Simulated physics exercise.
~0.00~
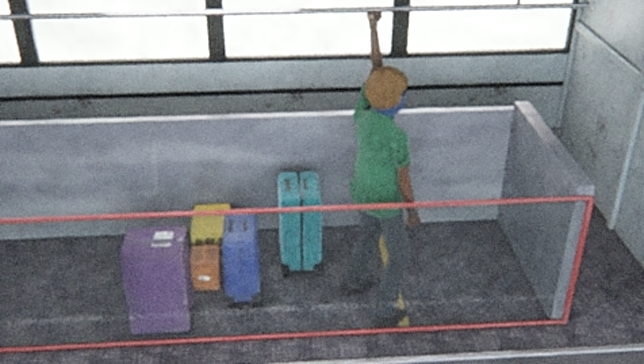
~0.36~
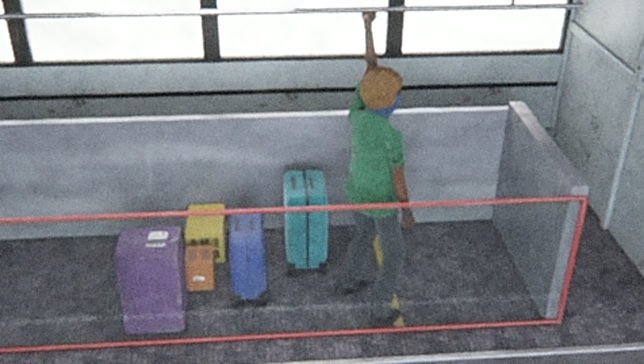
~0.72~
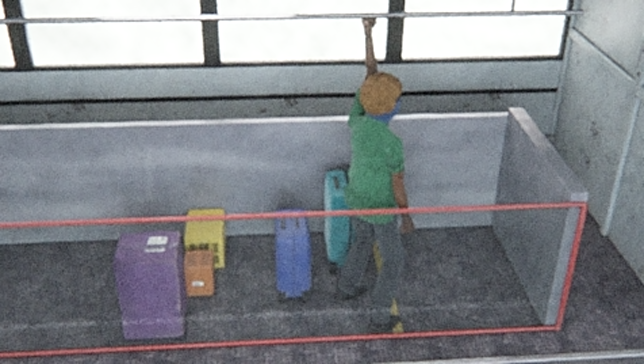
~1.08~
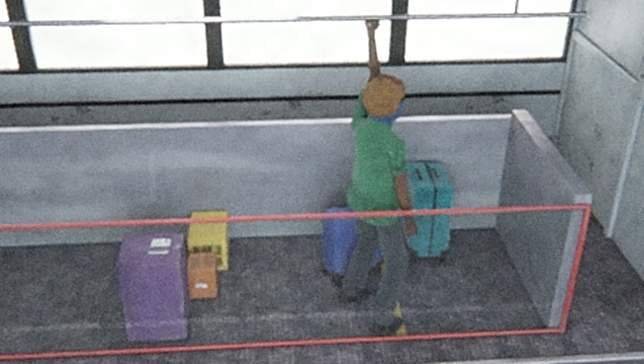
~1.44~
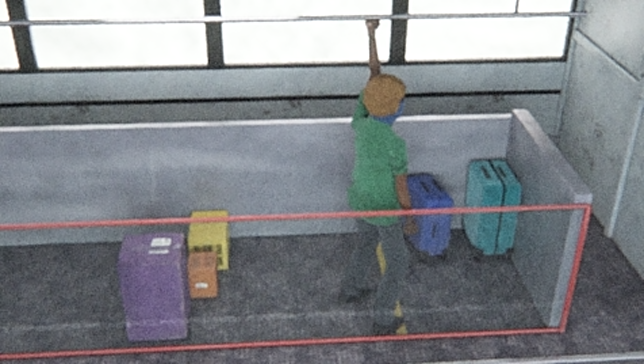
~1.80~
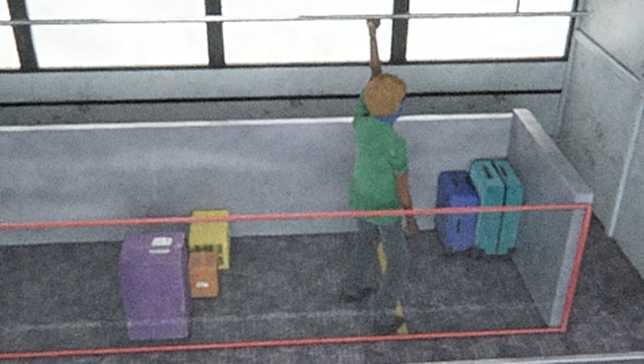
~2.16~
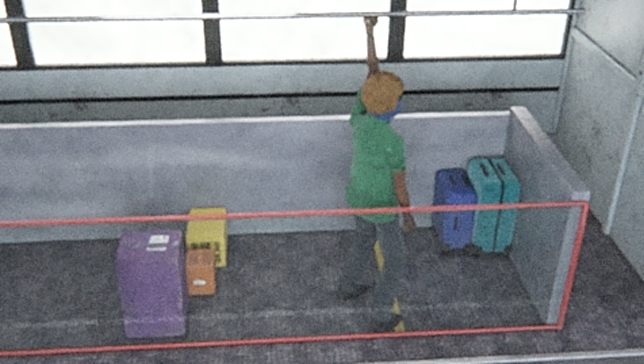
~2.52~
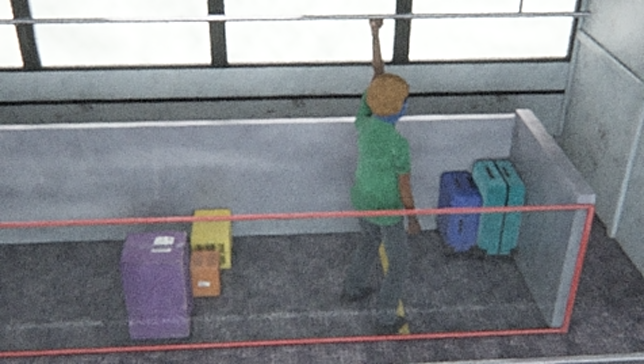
We see a standing traveller in green holding an overhead rail while teal and blue wheeled cases roll right past the yellow line, stopping side by side near the end wall. The purple bag, yellow crate and orange tub stay put on the left, short of the line.
